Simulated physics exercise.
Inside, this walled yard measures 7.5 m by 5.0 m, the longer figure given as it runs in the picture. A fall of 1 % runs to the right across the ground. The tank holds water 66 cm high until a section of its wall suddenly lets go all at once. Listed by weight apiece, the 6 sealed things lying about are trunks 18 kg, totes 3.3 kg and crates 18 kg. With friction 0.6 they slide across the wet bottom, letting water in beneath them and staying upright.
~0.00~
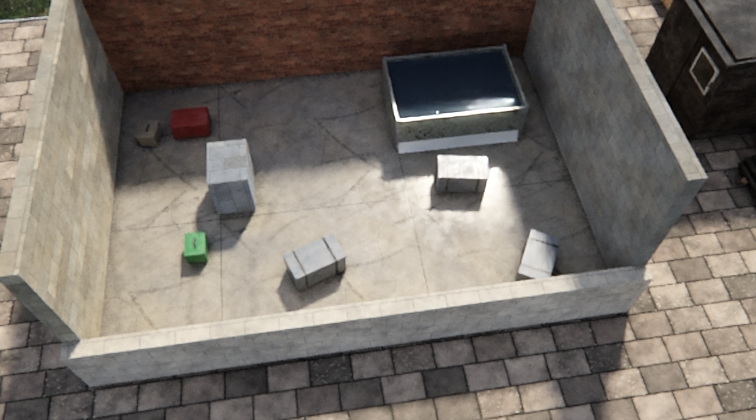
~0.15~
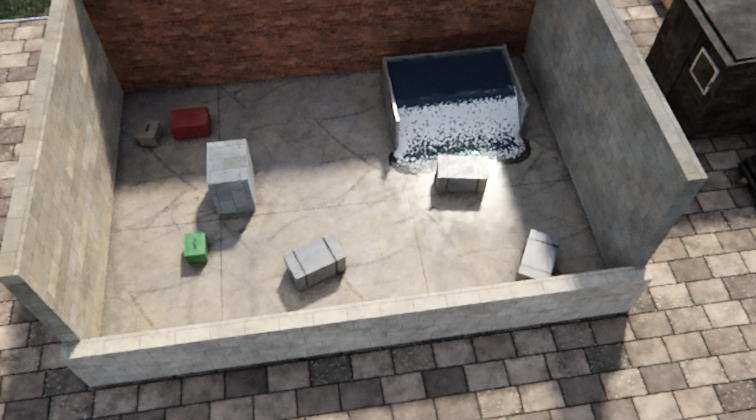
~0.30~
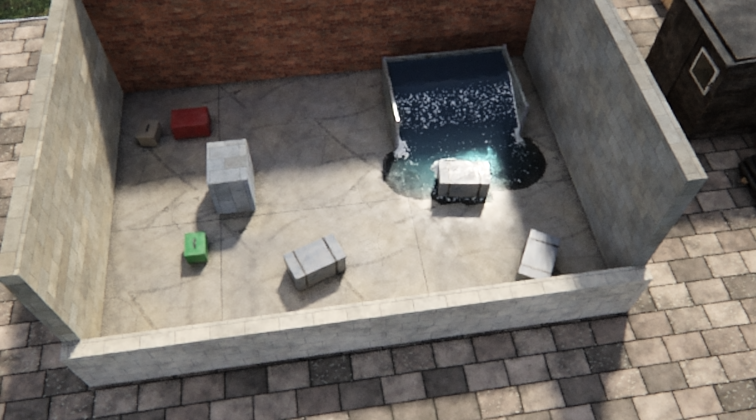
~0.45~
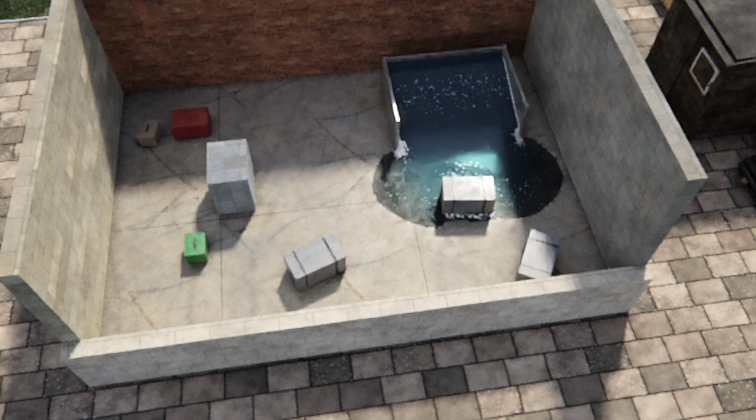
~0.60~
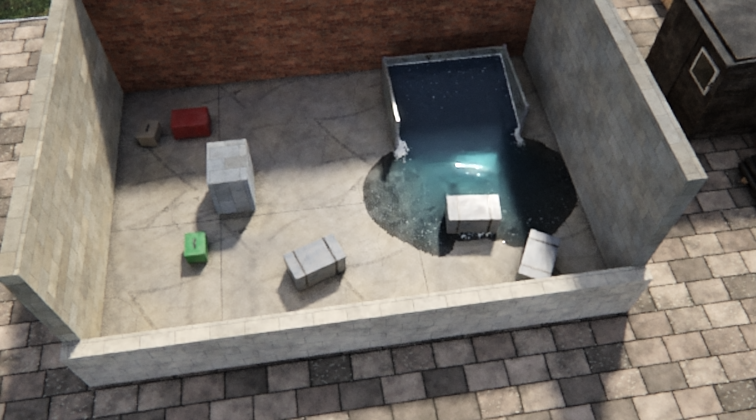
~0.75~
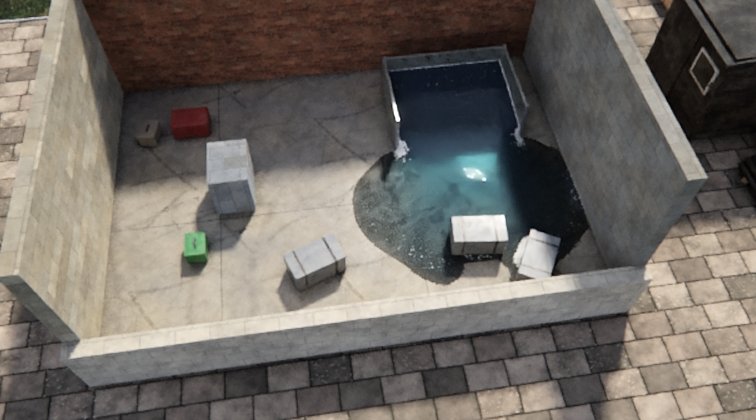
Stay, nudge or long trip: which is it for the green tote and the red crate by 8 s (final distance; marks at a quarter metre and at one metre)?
The green tote is relocated far, the red crate is left in its spot.
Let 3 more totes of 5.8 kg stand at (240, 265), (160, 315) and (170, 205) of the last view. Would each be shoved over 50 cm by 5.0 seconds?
Beyond it, beyond it, within it.
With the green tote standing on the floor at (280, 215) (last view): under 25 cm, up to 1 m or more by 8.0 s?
What happens is that it covers a big distance.
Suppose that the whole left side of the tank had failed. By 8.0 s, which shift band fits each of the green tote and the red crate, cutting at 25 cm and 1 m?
Then the green tote goes a great distance and the red crate goes a great distance.
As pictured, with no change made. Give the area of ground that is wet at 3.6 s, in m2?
That flooded area is roughly 23 m2.
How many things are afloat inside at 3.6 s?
It comes to 2.
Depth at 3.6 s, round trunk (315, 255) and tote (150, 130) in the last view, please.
First roughly 5 cm, second roughly 0 cm.
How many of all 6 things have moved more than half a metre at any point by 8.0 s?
Tally: 5.
After 1.6 s the green tote is near (194, 244), 0.0 m from its start, aground; the red crate is near (189, 117), 0.0 m from its start, aground; 2 afloat.
After 3.6 s the green tote is near (178, 231), 0.3 m from its start, aground; the red crate is near (189, 117), 0.0 m from its start, aground; 2 afloat.
After 5.6 s the green tote is near (146, 152), 2.0 m from its start, afloat; the red crate is near (189, 117), 0.0 m from its start, aground; 3 afloat.
After 8.0 s the green tote is near (152, 101), 3.1 m from its start, afloat; the red crate is near (190, 119), 0.0 m from its start, aground; 5 afloat.
